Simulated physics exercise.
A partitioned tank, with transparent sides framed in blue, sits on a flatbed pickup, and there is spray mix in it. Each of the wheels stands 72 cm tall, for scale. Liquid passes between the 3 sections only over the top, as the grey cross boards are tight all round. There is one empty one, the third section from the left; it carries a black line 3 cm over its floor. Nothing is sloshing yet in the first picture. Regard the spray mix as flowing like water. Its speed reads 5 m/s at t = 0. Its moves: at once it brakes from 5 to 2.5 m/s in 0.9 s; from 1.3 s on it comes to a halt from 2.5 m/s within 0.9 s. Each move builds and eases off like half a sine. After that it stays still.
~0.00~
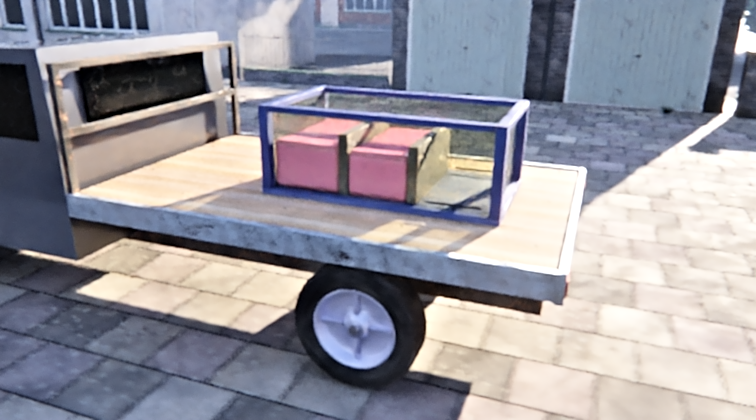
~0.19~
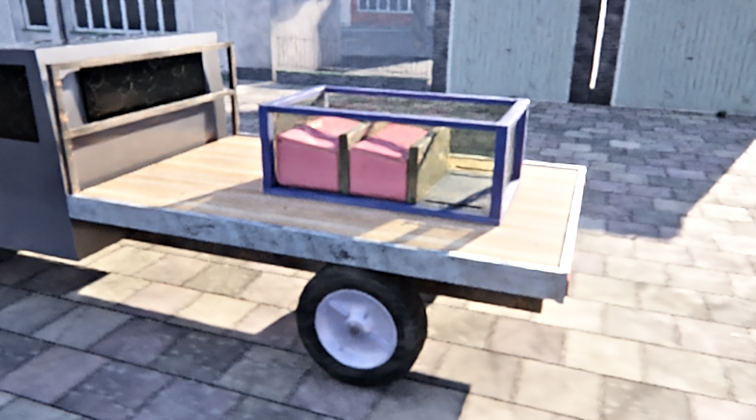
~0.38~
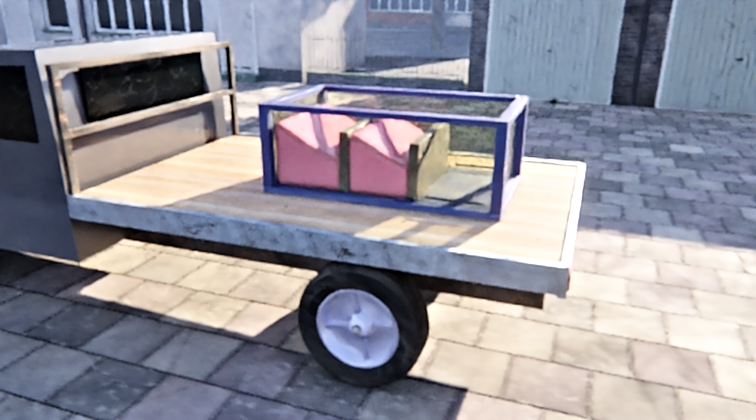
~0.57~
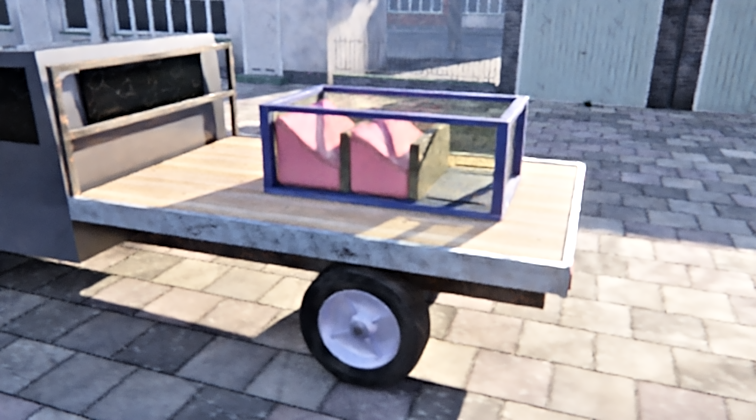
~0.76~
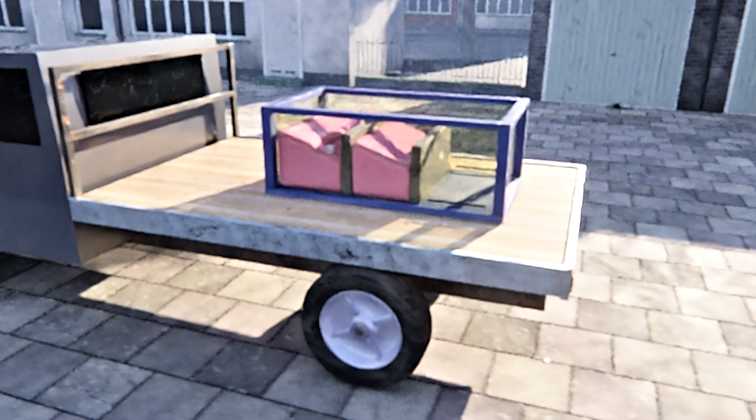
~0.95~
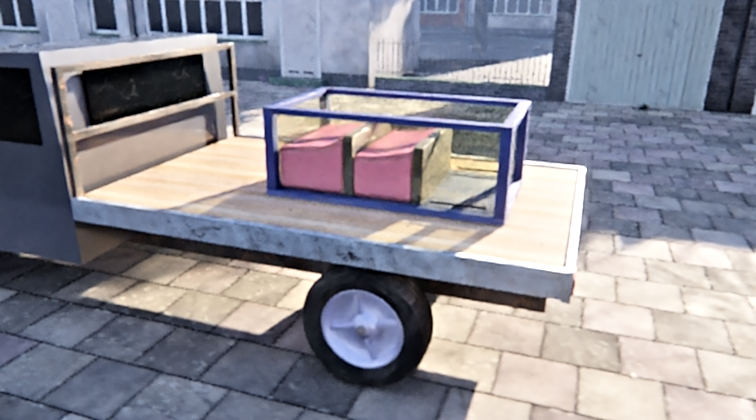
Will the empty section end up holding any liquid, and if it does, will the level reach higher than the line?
No, it holds none.
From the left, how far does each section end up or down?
Going from the left: 1 up, then 1 down, then 0.
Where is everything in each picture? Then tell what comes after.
The first picture shows sections from the left stand at (348, 124), (416, 130), dry; board top at (343, 136) and (413, 148); the front is on the left, levels are read along the far wall; a wheel hub at (351, 334).
The second picture shows sections from the left stand at (348, 124), (415, 130), dry.
The third picture shows sections from the left stand at (347, 122), (415, 131), dry.
The fourth picture shows sections from the left stand at (347, 123), (415, 132), dry.
The fifth picture shows sections from the left stand at (349, 122), (416, 131), dry.
The sixth picture shows sections from the left stand at (350, 125), (418, 132), dry; a wheel hub at (359, 334).
After 1.45 s left to right it is 29, 27, 0 cm deep.
After 2.05 s left to right it is 29, 27, 0 cm deep.
After 2.75 s left to right it is 29, 27, 0 cm deep.
After 5.18 s left to right it is 29, 27, 0 cm deep.
